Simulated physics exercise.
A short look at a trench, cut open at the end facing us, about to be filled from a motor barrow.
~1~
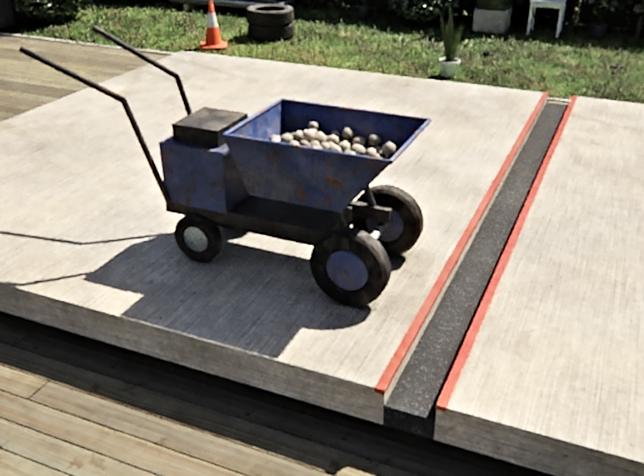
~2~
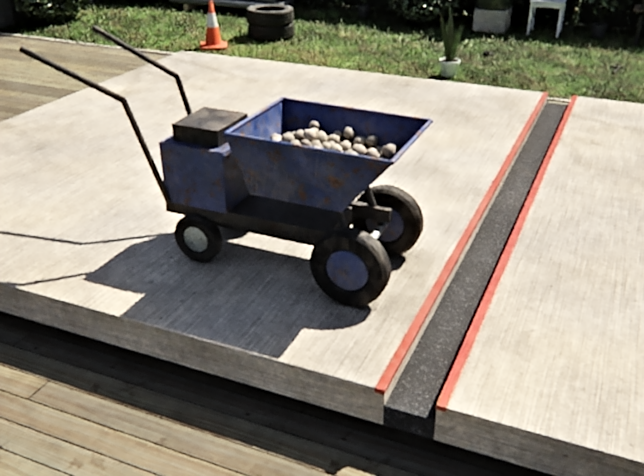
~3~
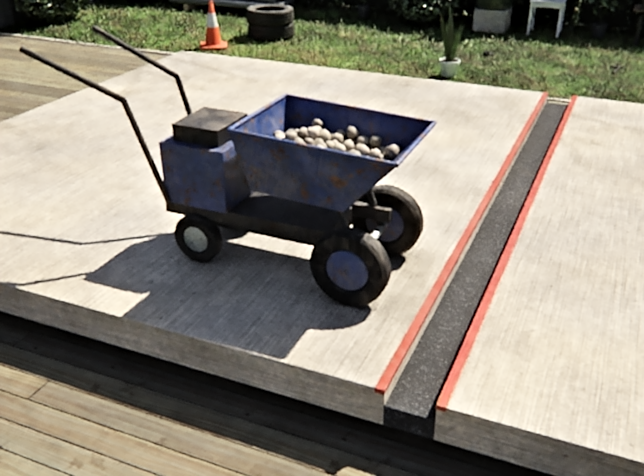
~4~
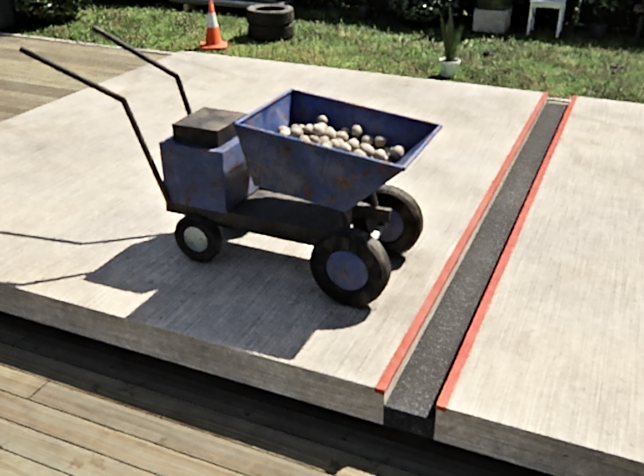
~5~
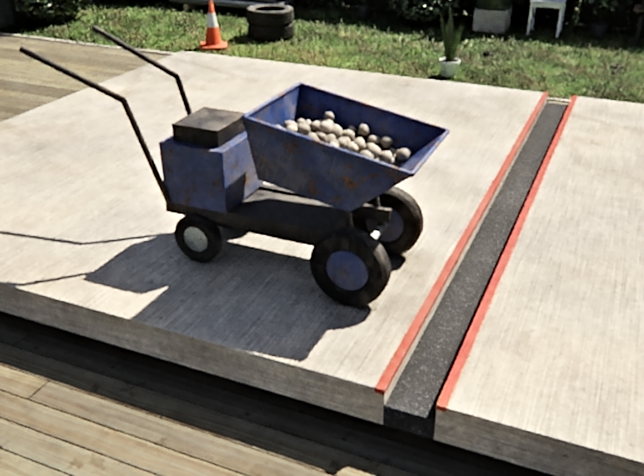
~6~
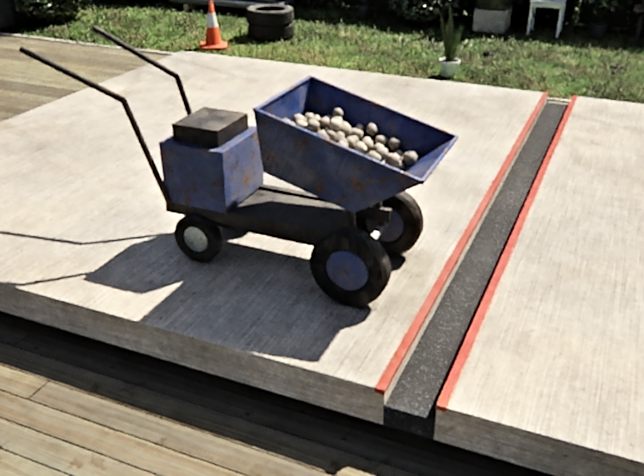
The blue skip of a motor barrow tilts forward to the right, carrying rounded pebbles.
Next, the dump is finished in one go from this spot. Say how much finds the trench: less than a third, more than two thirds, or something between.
The trench takes less than a third.
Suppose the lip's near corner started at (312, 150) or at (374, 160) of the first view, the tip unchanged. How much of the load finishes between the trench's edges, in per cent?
In turn 60 and 20 in a hundred.
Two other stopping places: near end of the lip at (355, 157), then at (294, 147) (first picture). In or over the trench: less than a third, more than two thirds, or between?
At the first place between a third and two thirds, at the second between a third and two thirds.
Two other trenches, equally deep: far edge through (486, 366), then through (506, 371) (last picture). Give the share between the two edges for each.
Near 30 % and 50 %.
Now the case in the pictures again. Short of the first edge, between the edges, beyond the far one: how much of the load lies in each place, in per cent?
Short near 0; between near 10; beyond near 90.
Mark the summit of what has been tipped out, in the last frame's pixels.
Around (543, 287).
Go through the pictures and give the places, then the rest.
In the first picture, lip of the skip at (390, 162), level; top of the load at (304, 147), river pebbles; first edge of the trench at (404, 345); far edge at (461, 360), the trench under half as wide as the skip, and shallow for its width.
In the second picture, lip of the skip at (392, 163), level; top of the load at (315, 146).
In the third picture, lip of the skip at (396, 165), tipped barely; top of the load at (308, 145).
In the fourth picture, lip of the skip at (403, 169), tipped a little; top of the load at (303, 145).
In the fifth picture, lip of the skip at (412, 175), tipped a little; top of the load at (310, 141).
In the sixth picture, lip of the skip at (421, 182), tipped clearly; top of the load at (306, 138); first edge of the trench at (404, 345); far edge at (461, 360).
Soon, skip tipped well over; all in the skip.
A while on, skip tipped steeply; nearly all in the skip; a small part beyond it; a stray few falling.
Towards the end, skip tipped right over; a small part in the skip; a stray few in or heaped over the trench; most beyond it.
Finally, skip tipped right over; a small part in or heaped over the trench; most beyond it.
